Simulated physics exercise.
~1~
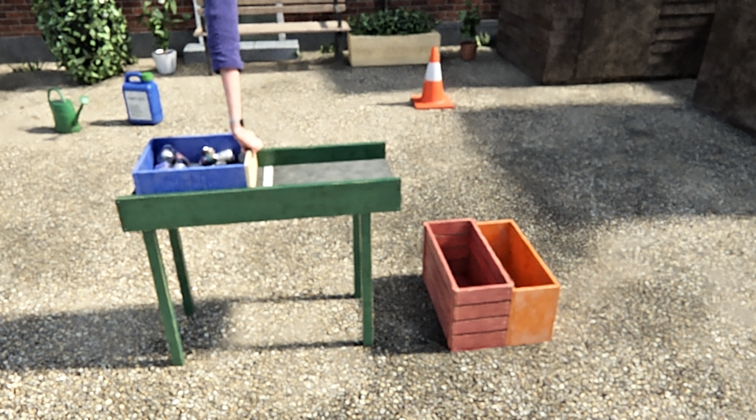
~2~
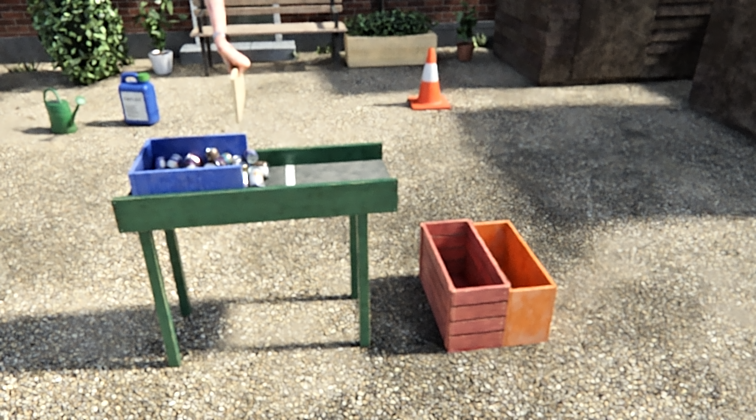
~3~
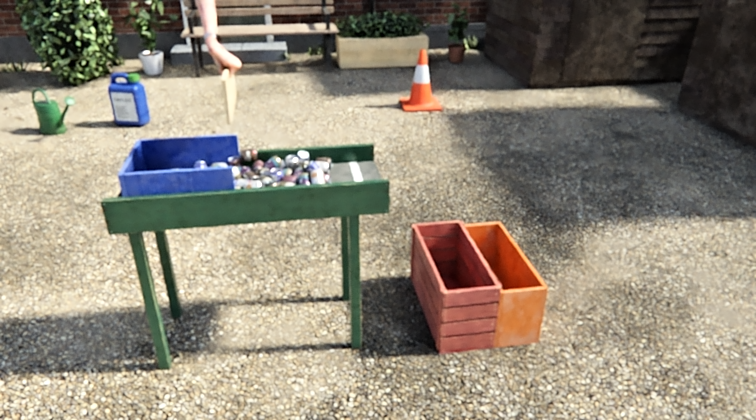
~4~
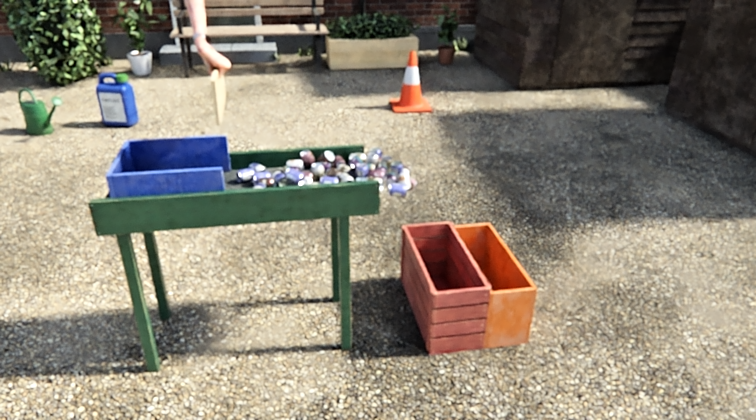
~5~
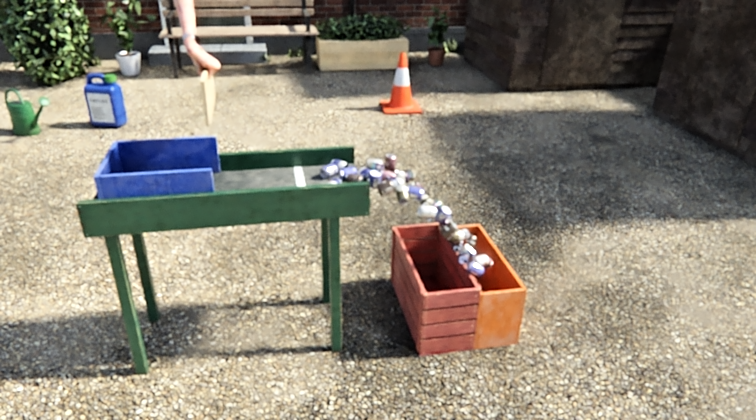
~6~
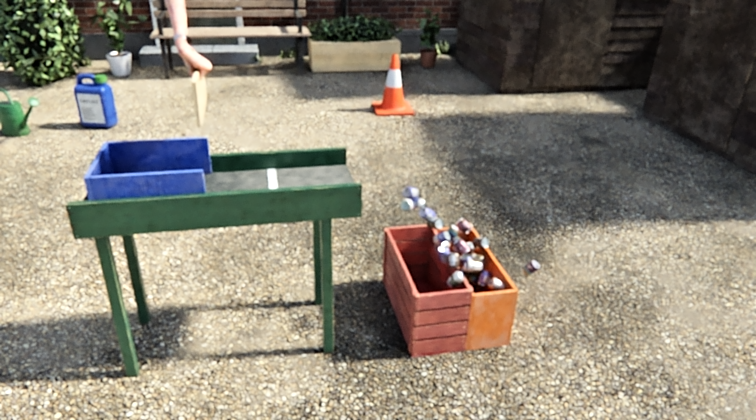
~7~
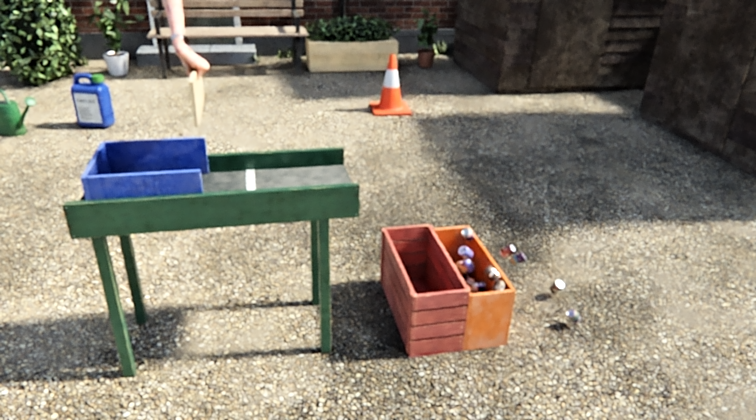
The footage shows a hand lifting a wooden gate from a blue pen on a green-framed belt, letting a loose pile of mini cans ride right and spill off the end, most dropping into the orange box beyond the red tote while a few land on the gravel past it.
